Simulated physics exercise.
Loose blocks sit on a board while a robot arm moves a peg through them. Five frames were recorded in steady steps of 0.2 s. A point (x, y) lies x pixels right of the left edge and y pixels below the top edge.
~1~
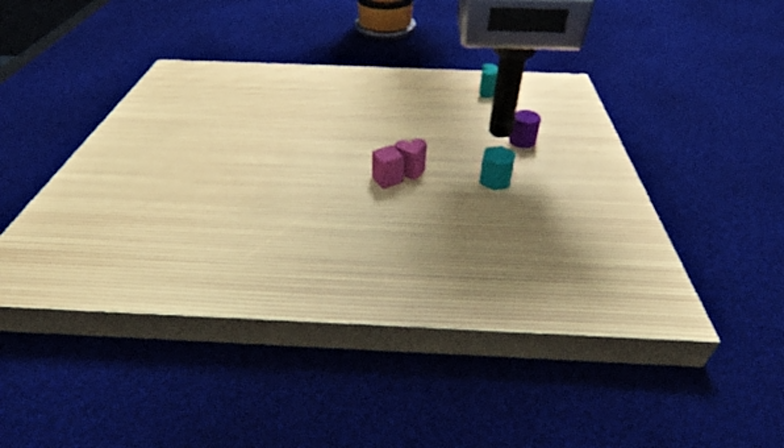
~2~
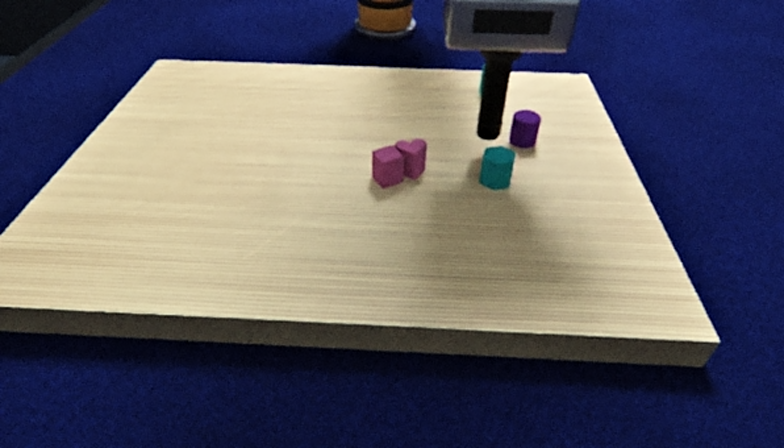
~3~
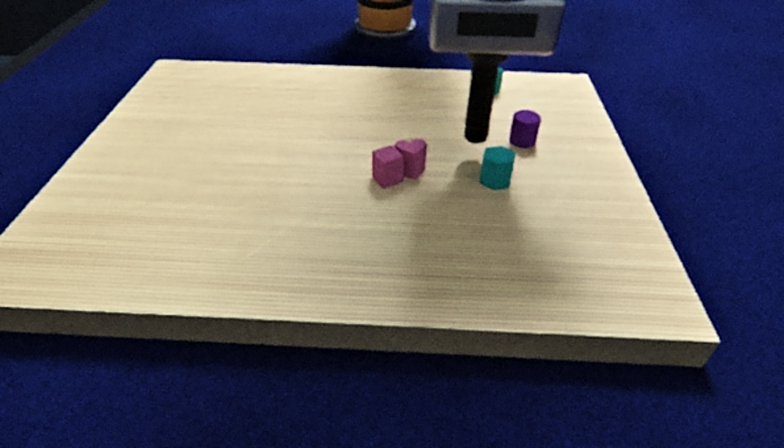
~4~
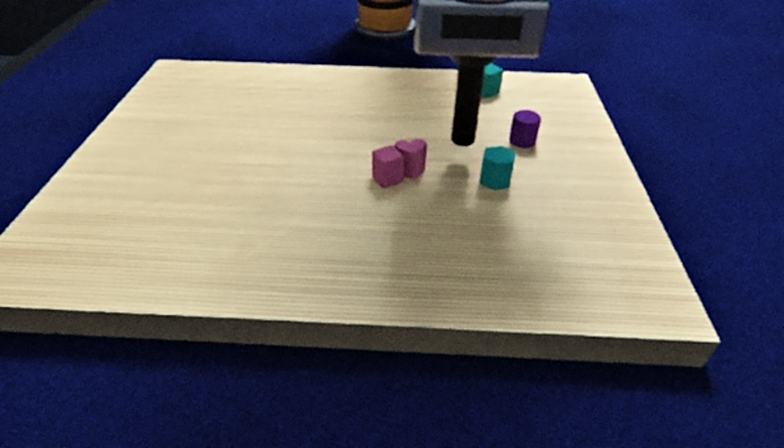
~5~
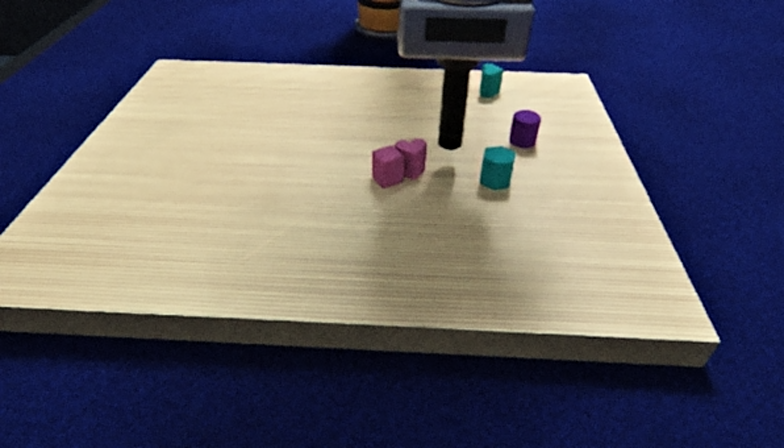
On a pale wooden board over a blue surface, a robot arm moves its dark peg steadily left, from near the turquoise and purple blocks toward two touching pink blocks, while all the blocks stay still.
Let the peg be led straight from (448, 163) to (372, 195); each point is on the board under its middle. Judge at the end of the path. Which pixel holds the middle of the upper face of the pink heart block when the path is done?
The middle of its top is at (390, 142).
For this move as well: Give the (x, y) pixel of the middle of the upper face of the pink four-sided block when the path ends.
Its top middle is near (363, 154).
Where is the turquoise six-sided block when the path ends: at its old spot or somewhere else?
Answer: Unmoved.
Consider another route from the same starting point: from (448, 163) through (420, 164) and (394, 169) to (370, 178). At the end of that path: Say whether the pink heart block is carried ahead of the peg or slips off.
I think the peg keeps pushing the pink heart block along right to the end.
On the path given first. One third of the way, peg at (425, 155); pink four-sided block at (379, 154), turned 25° anticlockwise; pink heart block at (399, 145).
Two thirds of the way, peg at (397, 165); pink four-sided block at (372, 154), turned 30° anticlockwise; pink heart block at (390, 142).
At the end, peg at (371, 176); pink four-sided block at (363, 154); pink heart block at (390, 142); turquoise six-sided block not moved.
